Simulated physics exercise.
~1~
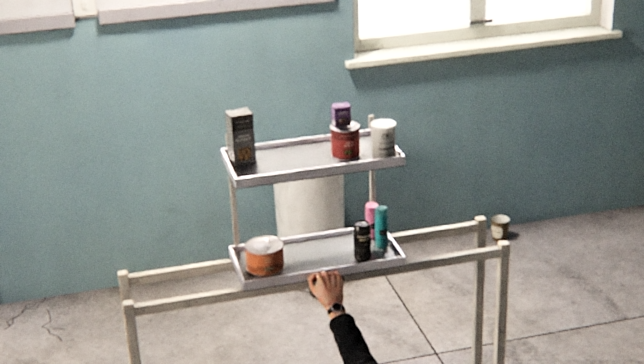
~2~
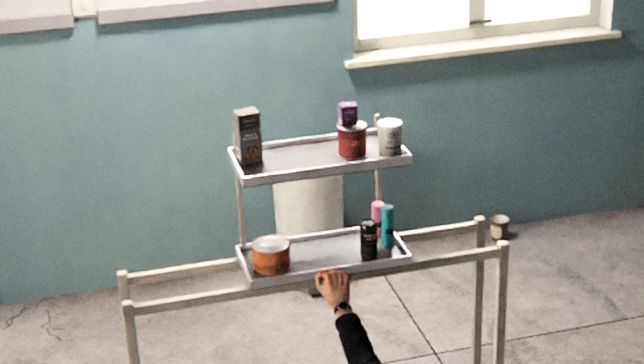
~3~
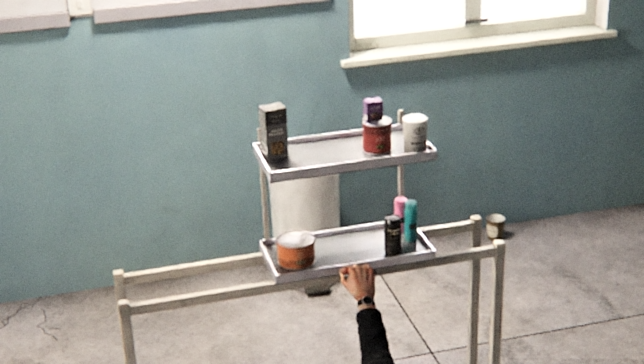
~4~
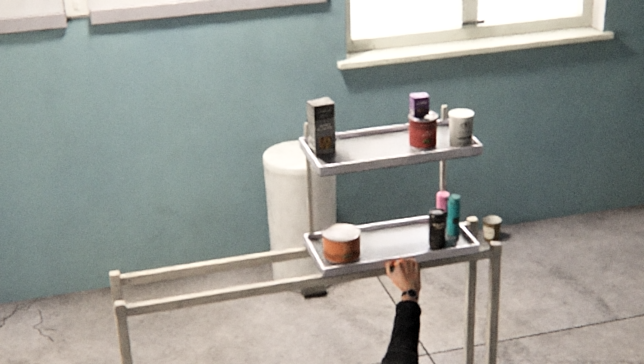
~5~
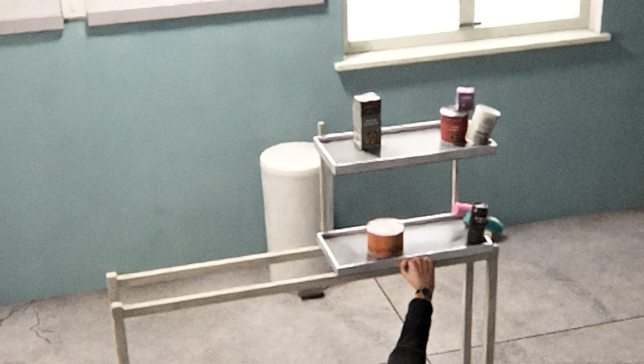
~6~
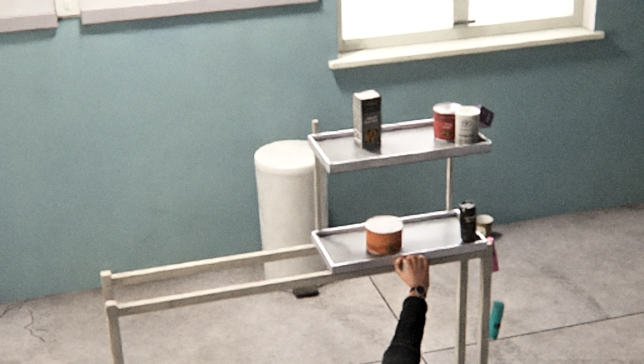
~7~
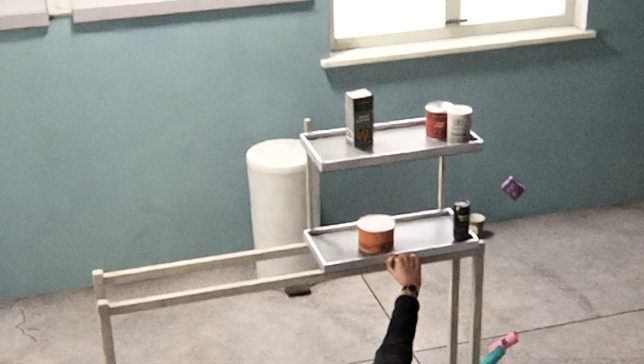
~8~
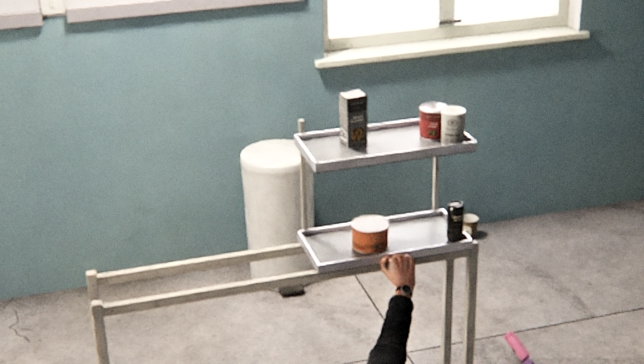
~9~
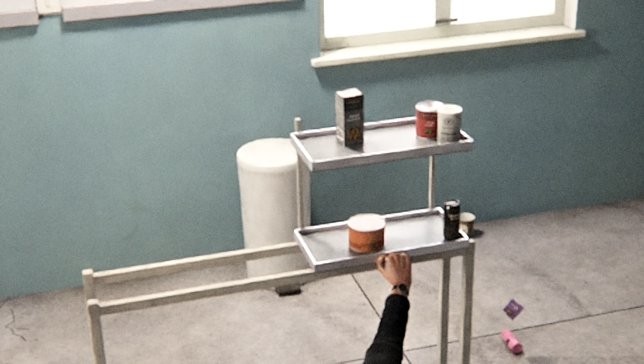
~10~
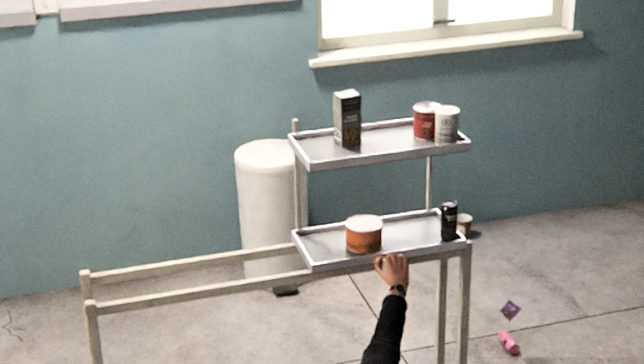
Teal-walled room, a hand sliding a two-tier tray right along rails until it stops, purple packet, pink and turquoise shakers falling off.
